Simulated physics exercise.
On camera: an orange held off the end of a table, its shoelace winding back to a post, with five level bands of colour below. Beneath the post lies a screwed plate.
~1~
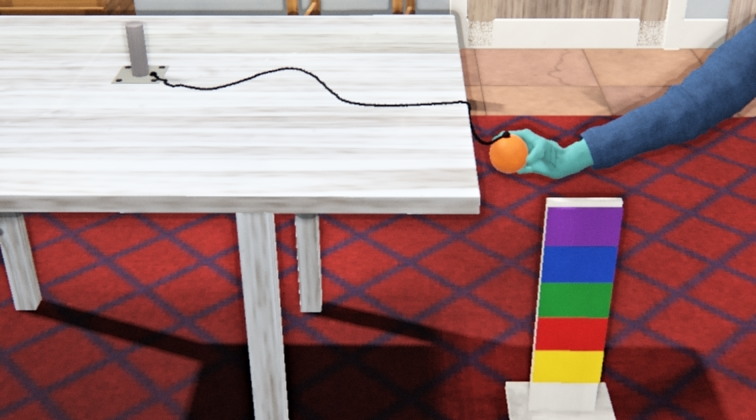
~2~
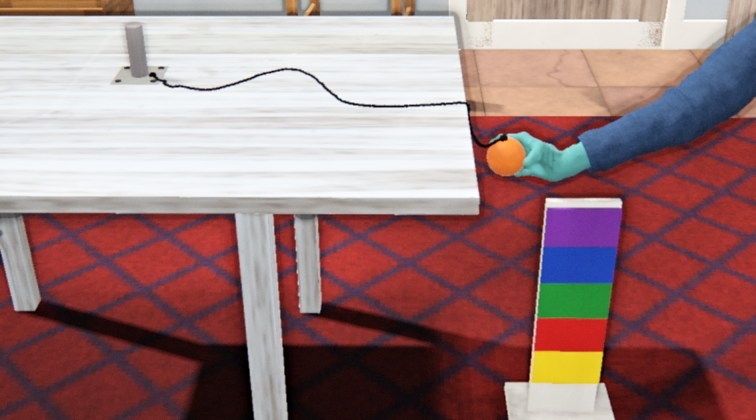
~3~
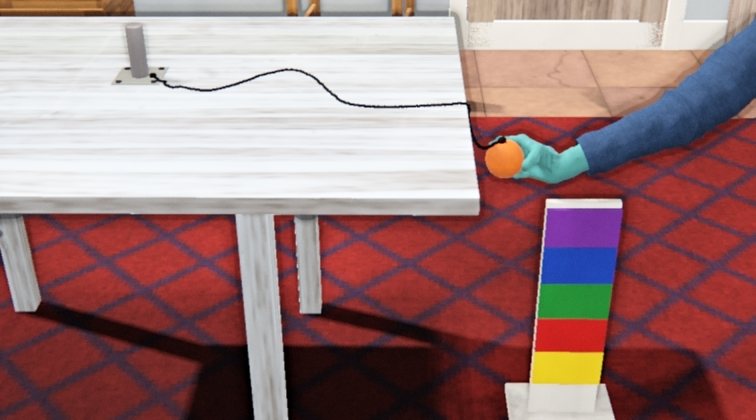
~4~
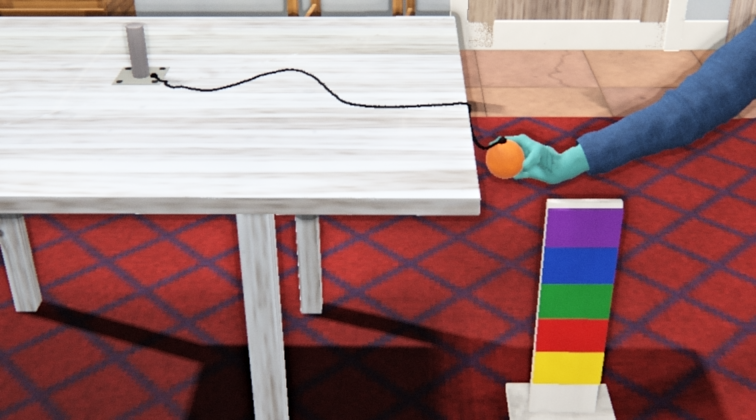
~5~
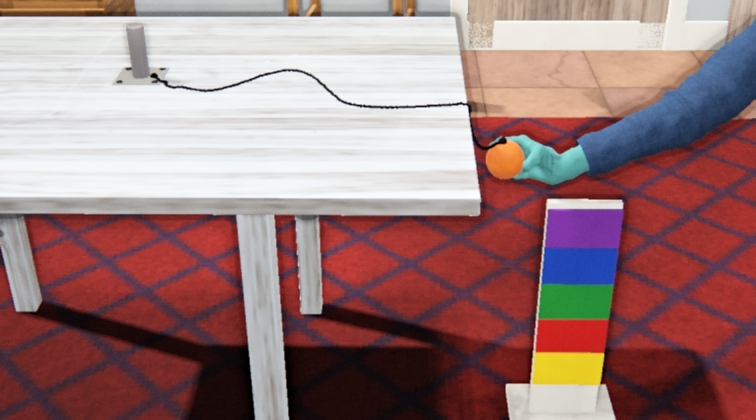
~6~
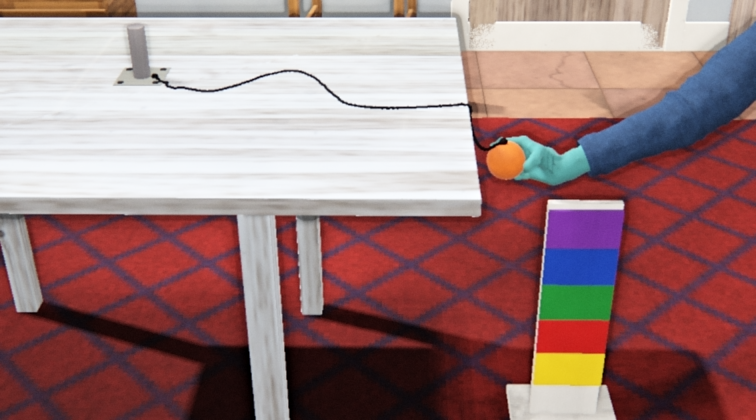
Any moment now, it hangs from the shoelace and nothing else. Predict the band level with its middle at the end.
Prediction: Blue.
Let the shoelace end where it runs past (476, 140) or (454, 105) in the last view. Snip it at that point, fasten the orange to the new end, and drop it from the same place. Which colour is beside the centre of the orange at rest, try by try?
Taking them in turn, you'd get purple, then no band.
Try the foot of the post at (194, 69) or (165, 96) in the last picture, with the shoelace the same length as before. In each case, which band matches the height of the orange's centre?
Result 1: Green. Result 2: Green.
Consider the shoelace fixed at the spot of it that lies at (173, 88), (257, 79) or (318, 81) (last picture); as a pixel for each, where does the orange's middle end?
Approximately (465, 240), (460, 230) and (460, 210), respectively.
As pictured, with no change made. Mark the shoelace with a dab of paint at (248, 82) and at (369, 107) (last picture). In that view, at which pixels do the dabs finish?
To (276, 82) for the first and to (459, 92) for the second.
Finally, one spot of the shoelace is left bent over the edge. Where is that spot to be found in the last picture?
Pixel (376, 108).
Soon after, orange near (492, 258); level with blue.
Then, orange near (433, 240); level with blue.
Further on, orange near (475, 255); level with blue.
At rest, orange near (464, 254); level with blue. At blue.
